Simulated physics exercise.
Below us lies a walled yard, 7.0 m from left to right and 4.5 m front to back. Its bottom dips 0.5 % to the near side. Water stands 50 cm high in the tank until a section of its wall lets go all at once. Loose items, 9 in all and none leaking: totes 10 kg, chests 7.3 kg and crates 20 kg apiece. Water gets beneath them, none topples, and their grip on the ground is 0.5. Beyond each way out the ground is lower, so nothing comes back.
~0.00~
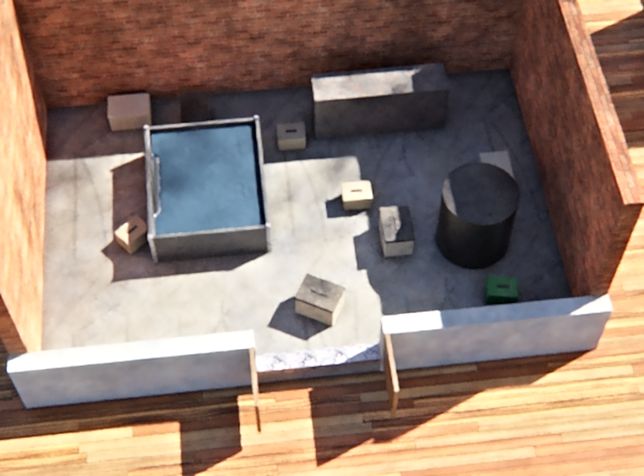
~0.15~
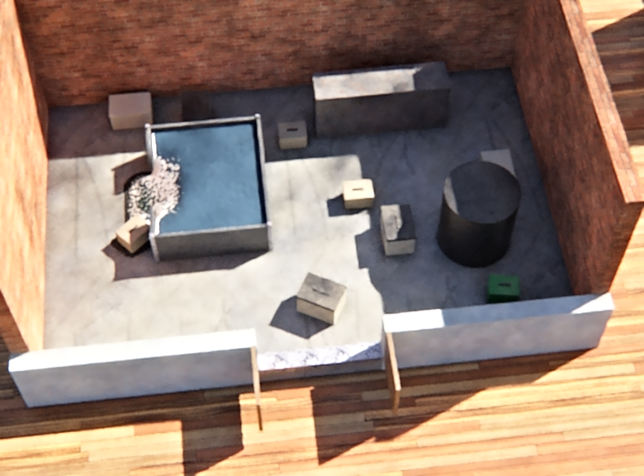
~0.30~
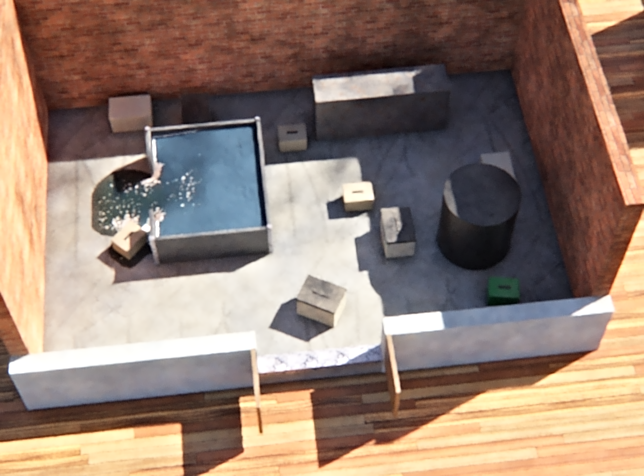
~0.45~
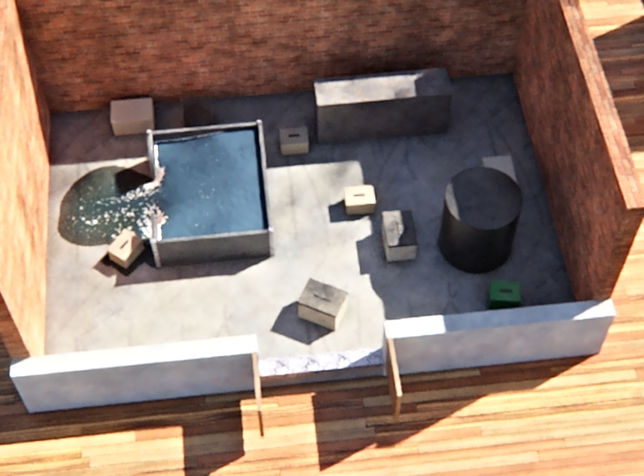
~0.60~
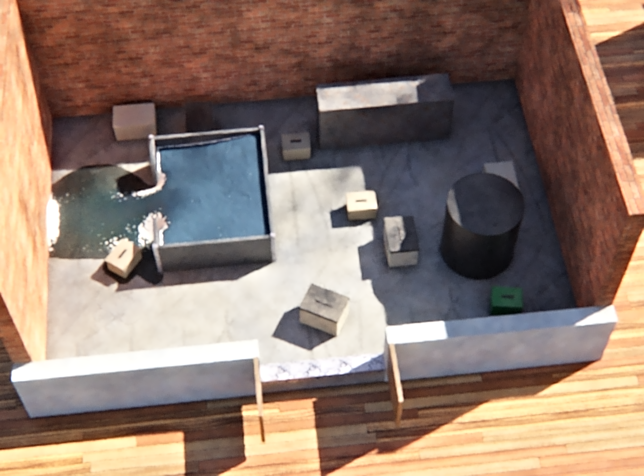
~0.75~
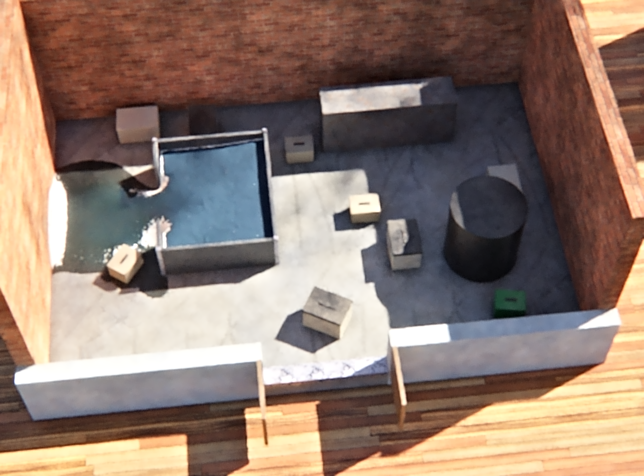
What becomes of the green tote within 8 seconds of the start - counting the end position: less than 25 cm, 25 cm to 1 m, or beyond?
The green tote stays put.
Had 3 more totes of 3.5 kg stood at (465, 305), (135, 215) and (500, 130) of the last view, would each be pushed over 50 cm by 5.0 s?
In turn: Under, past it, short of it.
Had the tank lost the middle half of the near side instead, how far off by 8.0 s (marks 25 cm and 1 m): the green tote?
Then the green tote holds its place.
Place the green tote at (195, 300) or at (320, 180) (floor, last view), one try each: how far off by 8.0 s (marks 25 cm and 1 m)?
In turn: It stays put; it barely shifts.
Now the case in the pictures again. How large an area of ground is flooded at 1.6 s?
Some 7.5 m2.
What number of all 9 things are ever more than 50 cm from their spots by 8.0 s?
I count 4.
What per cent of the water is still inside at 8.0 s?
Some 98 per cent remains.
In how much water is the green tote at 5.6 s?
About 2 cm.
After 1.6 s the green tote is near (511, 300), 0.0 m from its start, aground; 0 of 9 are out; 0 afloat.
After 3.6 s the green tote is near (511, 300), 0.0 m from its start, aground; 0 of 9 are out; 0 afloat.
After 5.6 s the green tote is near (511, 300), 0.0 m from its start, aground; 0 of 9 are out; 1 afloat.
After 8.0 s the green tote is near (511, 300), 0.0 m from its start, aground; 0 of 9 are out; 2 afloat.
